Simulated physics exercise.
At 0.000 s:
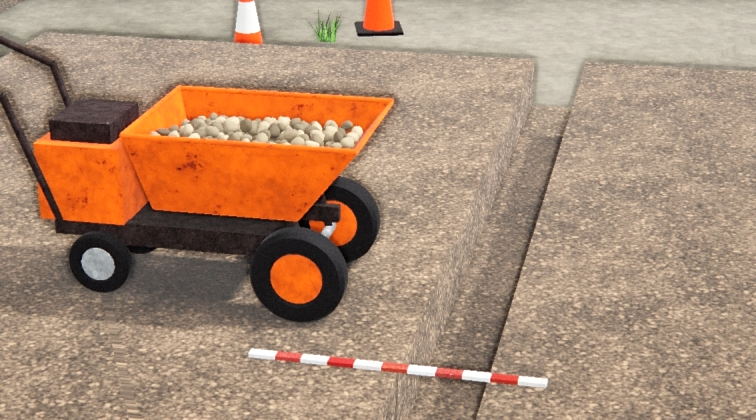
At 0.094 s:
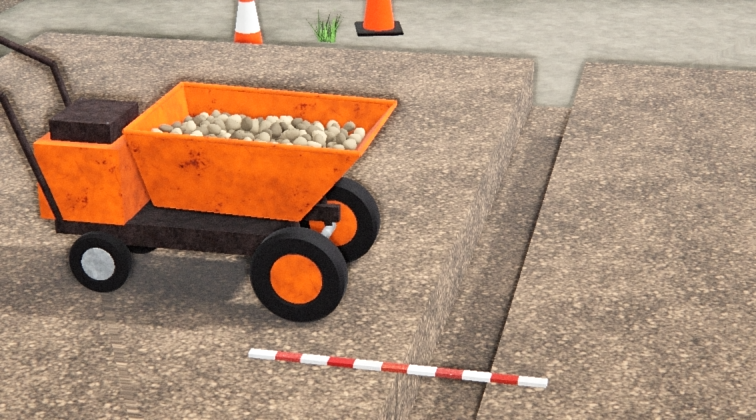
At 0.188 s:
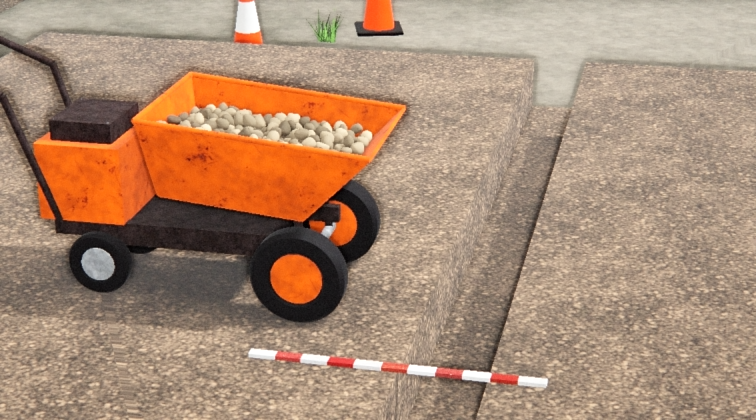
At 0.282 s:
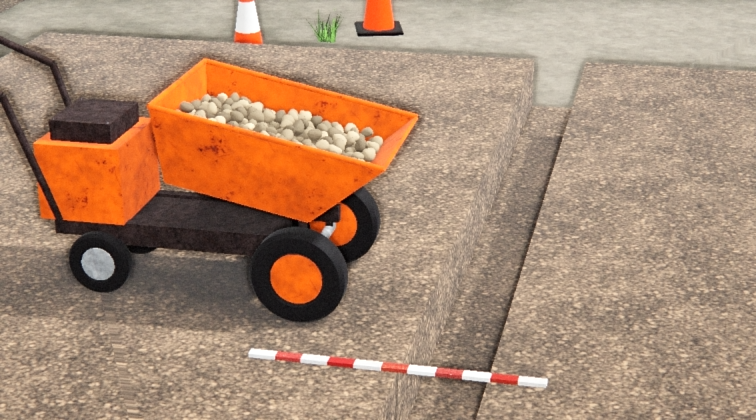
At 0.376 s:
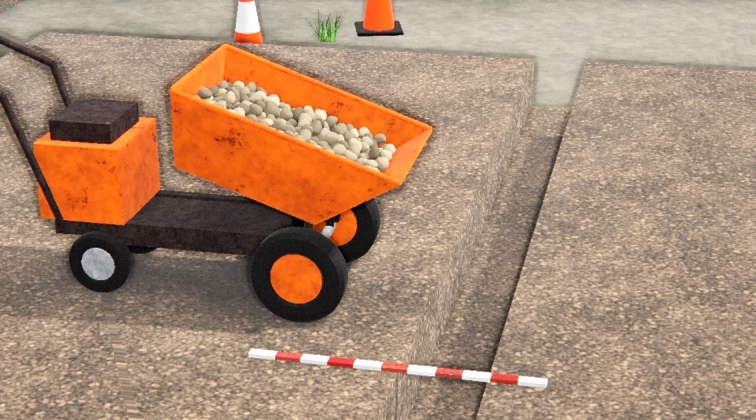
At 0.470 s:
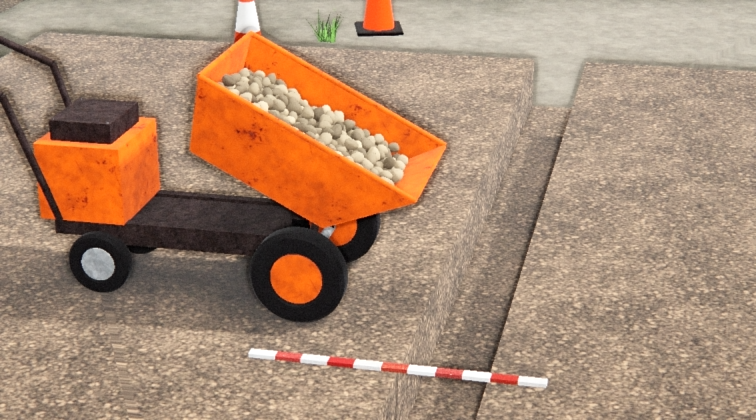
Beside a straight-sided trench, an orange powered barrow stands still, its stone-filled tray slowly tilting up at the back, front edge lowering rightward.
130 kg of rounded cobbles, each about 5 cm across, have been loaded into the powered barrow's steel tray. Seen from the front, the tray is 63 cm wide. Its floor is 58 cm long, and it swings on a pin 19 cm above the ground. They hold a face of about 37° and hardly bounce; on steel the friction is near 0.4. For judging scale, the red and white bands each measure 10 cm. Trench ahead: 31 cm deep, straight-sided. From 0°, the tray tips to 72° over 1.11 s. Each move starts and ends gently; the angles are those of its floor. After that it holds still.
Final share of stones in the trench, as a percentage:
68 per cent.
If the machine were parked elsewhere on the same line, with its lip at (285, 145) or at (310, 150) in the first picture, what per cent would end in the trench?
First place: Near 80%; second place: Near 100%.
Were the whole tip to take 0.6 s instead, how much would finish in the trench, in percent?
That would give about 55 percent.
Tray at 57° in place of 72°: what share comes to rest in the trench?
Then about 45 per cent.
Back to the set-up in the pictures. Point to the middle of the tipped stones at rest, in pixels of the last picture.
Resting centre: About (491, 347).
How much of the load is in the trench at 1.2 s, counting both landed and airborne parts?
By that point it's something like 20 in a hundred.
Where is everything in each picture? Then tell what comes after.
In the first frame, lip at (357, 152), floor tilted 0°, highest stones at (256, 127).
In the second frame, the tray is at 1°, its lip at (360, 154); the top of the load is at (246, 125); the stones move at 0.2 m/s on average.
In the third frame, the tray is at 6°, its lip at (370, 160); the top of the load is at (242, 119); the stones move at 0.5 m/s on average.
In the fourth frame, the tray is at 12°, its lip at (384, 170); the top of the load is at (227, 109); the stones move at 0.6 m/s on average.
In the fifth frame, lip at (400, 184), floor tilted 19°, highest stones at (229, 96); the stones move at 0.7 m/s on average.
In the sixth frame, the tray is at 28°, its lip at (415, 201); the top of the load is at (247, 84); the stones move at 0.8 m/s on average.
After 0.8 s the floor is at 61°; 100 % in the tray; the foremost stones are at (450, 239).
After 1.2 s the floor is at 72°; 64 % in the tray, 22 % in the trench, 14 % past the trench; the foremost stones are at (567, 311).
After 1.6 s the floor is at 72°; 25 % in the tray, 43 % in the trench, 32 % past the trench; the foremost stones are at (695, 340).
After 3.5 s the floor is at 72°; 0 % in the tray, 68 % in the trench, 32 % past the trench; the foremost stones are past the picture's edge.
